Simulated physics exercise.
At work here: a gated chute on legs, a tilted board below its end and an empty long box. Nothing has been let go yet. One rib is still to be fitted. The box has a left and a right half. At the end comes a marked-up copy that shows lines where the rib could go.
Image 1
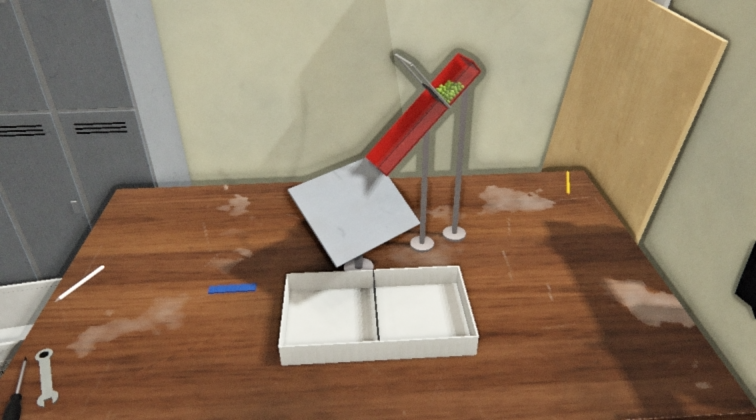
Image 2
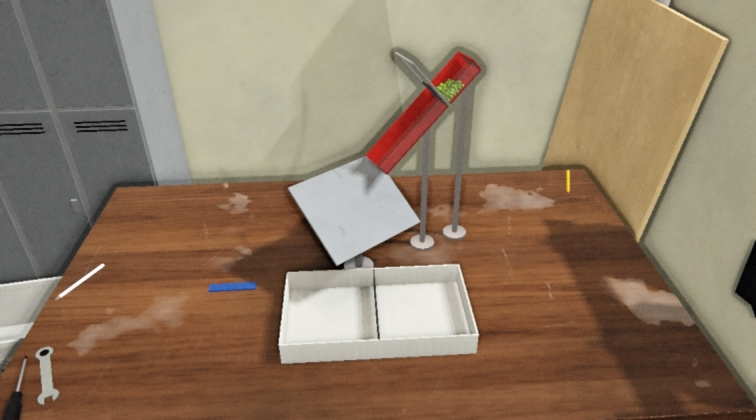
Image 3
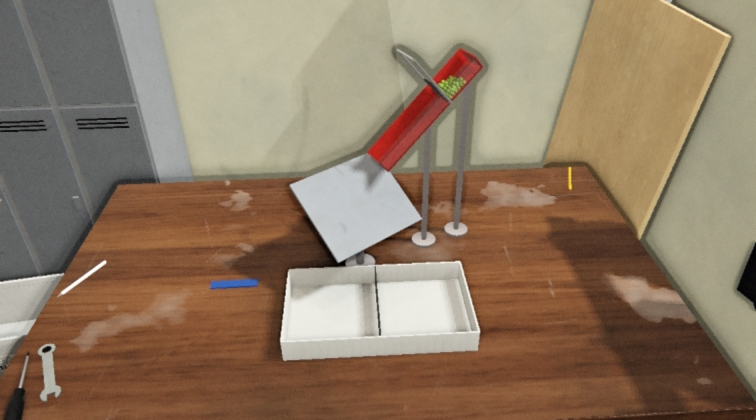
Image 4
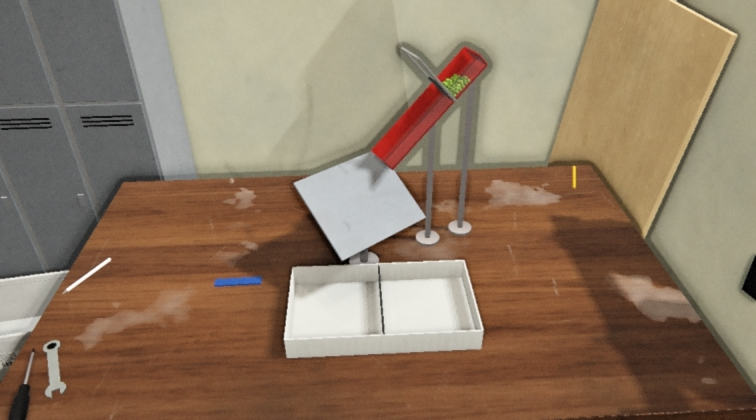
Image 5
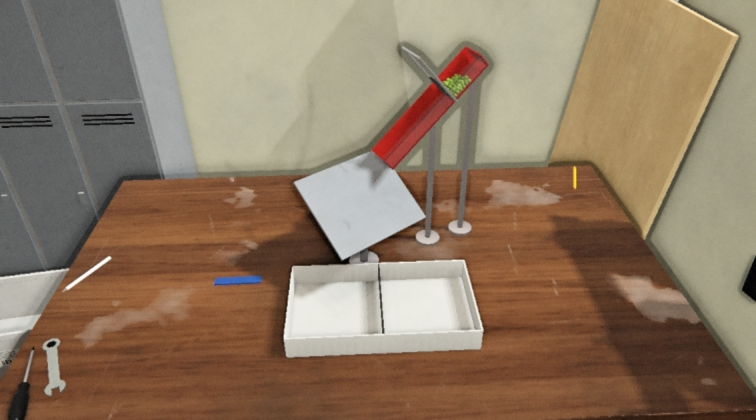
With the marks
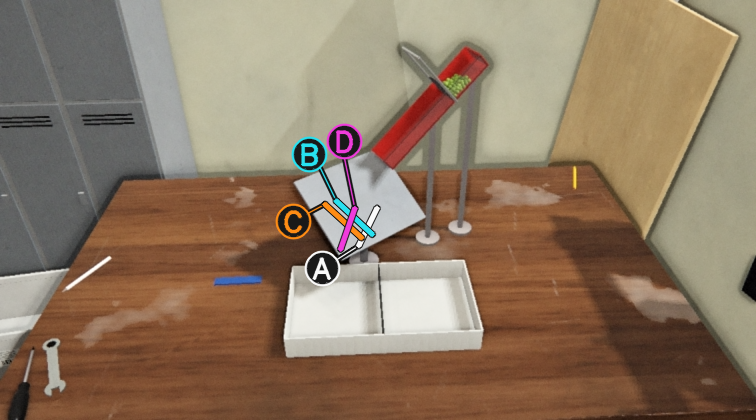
A red chute on grey legs slopes down to the left over a brown wooden table, seen from above and in front, with grey lockers and a leaning wooden board behind. Small green peas sit behind its closed gate, above a tilted grey board and an empty white two-part box, with tools and coloured sticks around. Nothing on the table moves; only the camera shifts very slightly.
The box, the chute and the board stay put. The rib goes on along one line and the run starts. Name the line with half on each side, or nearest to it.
The answer is line D.
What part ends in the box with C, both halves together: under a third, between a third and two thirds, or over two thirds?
Over two thirds.
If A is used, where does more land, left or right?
More lands on the left.
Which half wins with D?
More lands on the left.
On the marked copy, line A from (377, 208) to (358, 245); line B from (336, 200) to (372, 234); line C from (324, 204) to (361, 237); line D from (354, 208) to (340, 249).
With A, of what is caught, almost all in the left half, just a few in the right.
With B, of what is caught, just a few in the left half, almost all in the right.
With C, of what is caught, about a tenth in the left half, almost all in the right.
With D, of what is caught, roughly two thirds in the left half, roughly a third in the right.
